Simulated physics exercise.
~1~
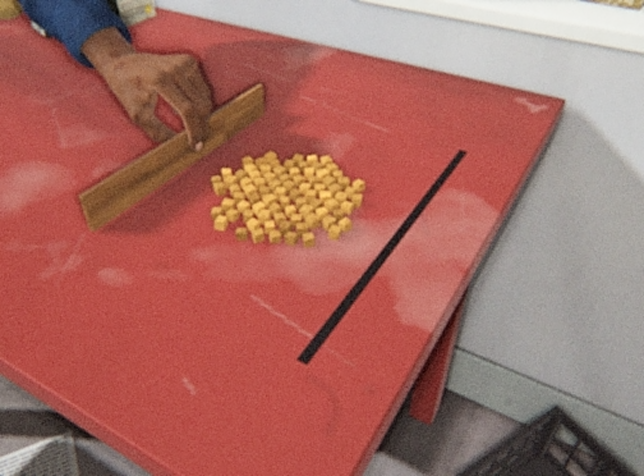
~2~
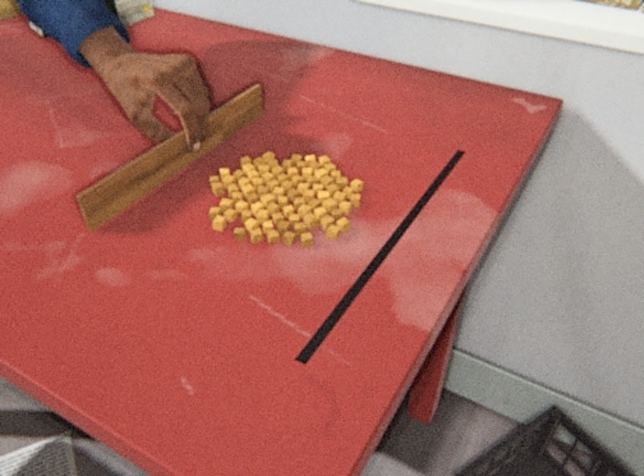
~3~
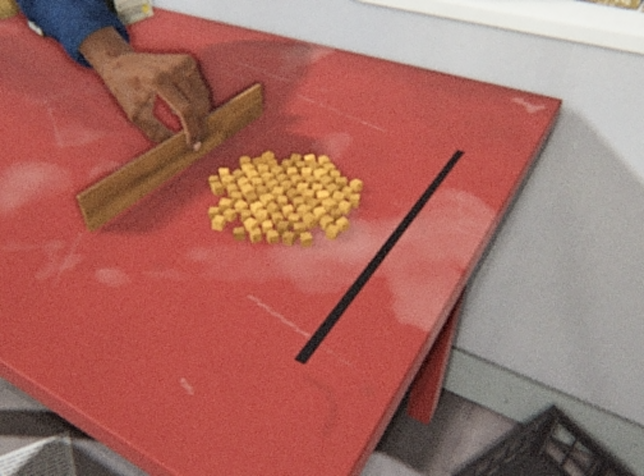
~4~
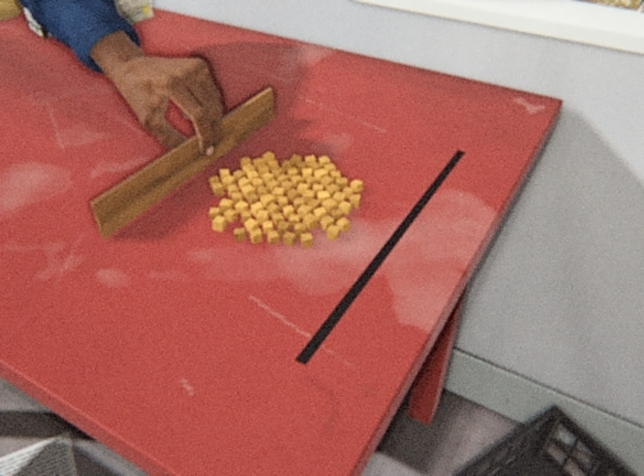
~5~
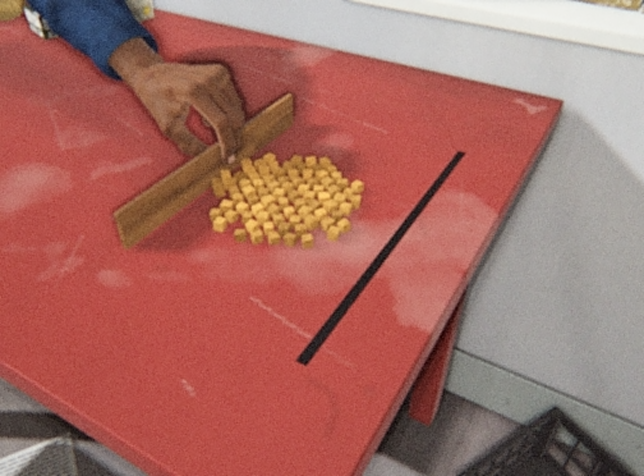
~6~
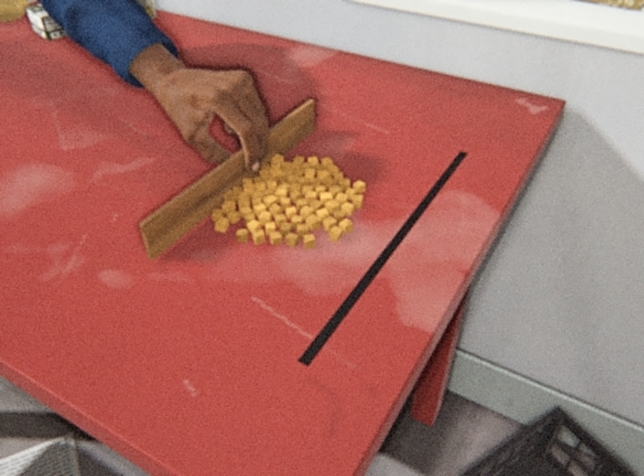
At first, a hand holds a strip of wood still on a red table, to the left of a heap of small golden cubes, with a line of black tape beyond them. Then the hand slides the strip rightward, closing the gap and pressing into the near side of the heap.
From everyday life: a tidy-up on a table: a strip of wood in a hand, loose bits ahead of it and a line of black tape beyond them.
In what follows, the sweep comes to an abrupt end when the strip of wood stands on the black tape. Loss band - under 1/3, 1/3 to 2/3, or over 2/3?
Over the end goes not even a third.
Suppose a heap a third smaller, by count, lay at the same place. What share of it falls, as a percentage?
I'd say close to 0 %.
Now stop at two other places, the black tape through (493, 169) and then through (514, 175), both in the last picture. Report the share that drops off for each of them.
About 60 per cent, then 100 per cent.
Soon, strip of wood still moving, near (323, 179); heap all on the table, its front near (411, 208).
A while on, strip of wood stopped at the black tape; heap all on the table, its front near (475, 284).
Towards the end, strip of wood stopped at the black tape; heap a small part over the edge.
Finally, strip of wood stopped at the black tape; heap a small part over the edge.
